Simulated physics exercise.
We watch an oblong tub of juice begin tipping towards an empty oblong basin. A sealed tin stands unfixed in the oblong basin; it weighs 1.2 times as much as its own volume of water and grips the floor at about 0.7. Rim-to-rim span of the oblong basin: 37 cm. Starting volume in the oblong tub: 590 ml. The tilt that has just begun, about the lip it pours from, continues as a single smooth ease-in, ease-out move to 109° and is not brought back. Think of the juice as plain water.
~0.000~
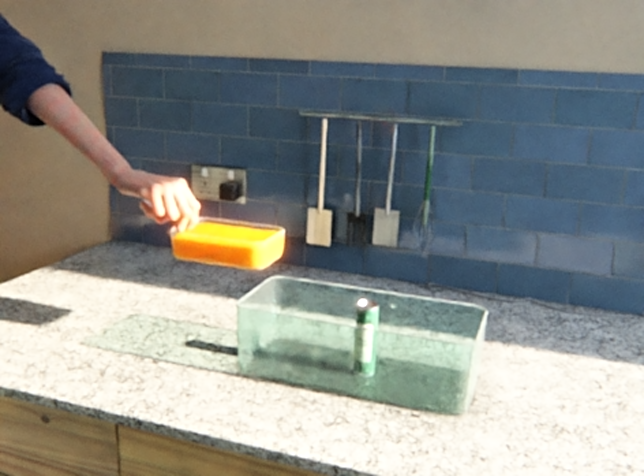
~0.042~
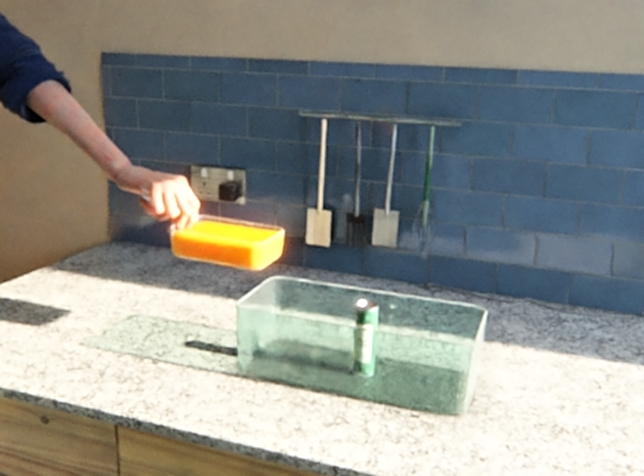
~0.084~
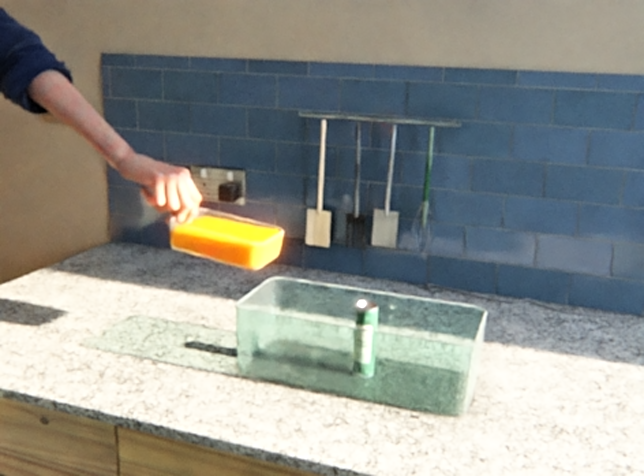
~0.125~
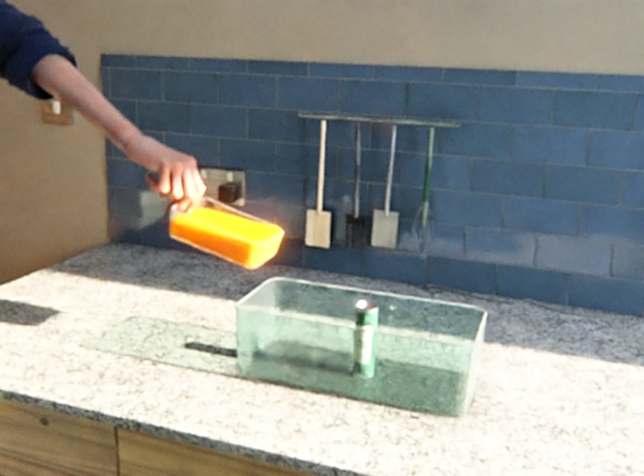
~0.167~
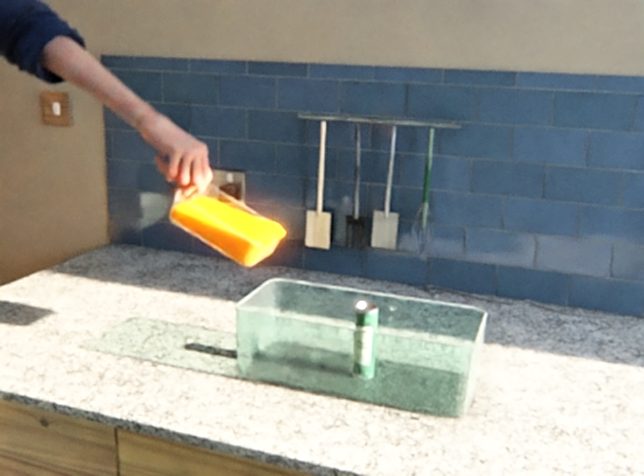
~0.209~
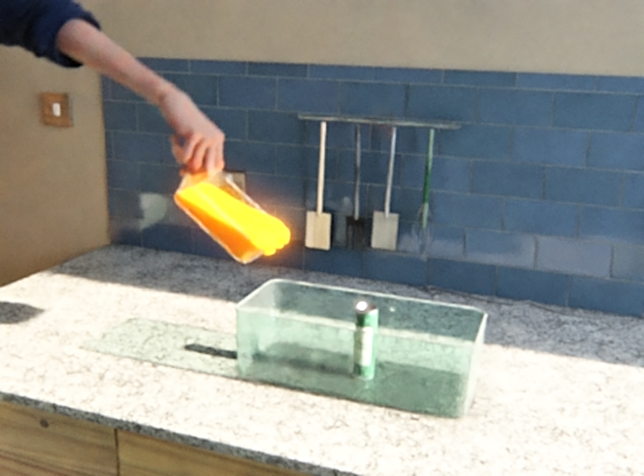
A hand-held tub of orange juice tilts steadily down to the right beside a greenish basin.
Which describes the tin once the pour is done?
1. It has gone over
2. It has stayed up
(1) It has gone over.
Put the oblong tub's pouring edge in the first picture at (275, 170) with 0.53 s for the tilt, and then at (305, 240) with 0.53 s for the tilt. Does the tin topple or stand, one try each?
Run one: It does not tip. Run two: It does not tip.
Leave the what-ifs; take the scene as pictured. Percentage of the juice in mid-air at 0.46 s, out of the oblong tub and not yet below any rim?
Roughly 60 percent.
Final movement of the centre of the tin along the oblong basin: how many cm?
The middle of the tin ends some 9.0 cm along the basin.
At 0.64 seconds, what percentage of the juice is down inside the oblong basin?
I'd put it at roughly 94 per cent.
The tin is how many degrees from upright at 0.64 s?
The lean is some 5° away from upright.
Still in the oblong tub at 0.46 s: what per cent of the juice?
Roughly 12 %.
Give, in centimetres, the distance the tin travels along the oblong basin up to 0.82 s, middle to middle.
Roughly 4 cm.
By 0.46 s the tilt is 104° and 11 per cent is still to pour; the tin stands where it began.
By 0.64 s the tilt is 109° and 1 per cent is still to pour; the tin leans 7°.
By 0.82 s the tilt is 109° and 0 per cent is still to pour; the tin leans 22°.
By 1.03 s the tilt is 109° and 0 per cent is still to pour; the tin lies on its side.
At rest the tin lies on its side.
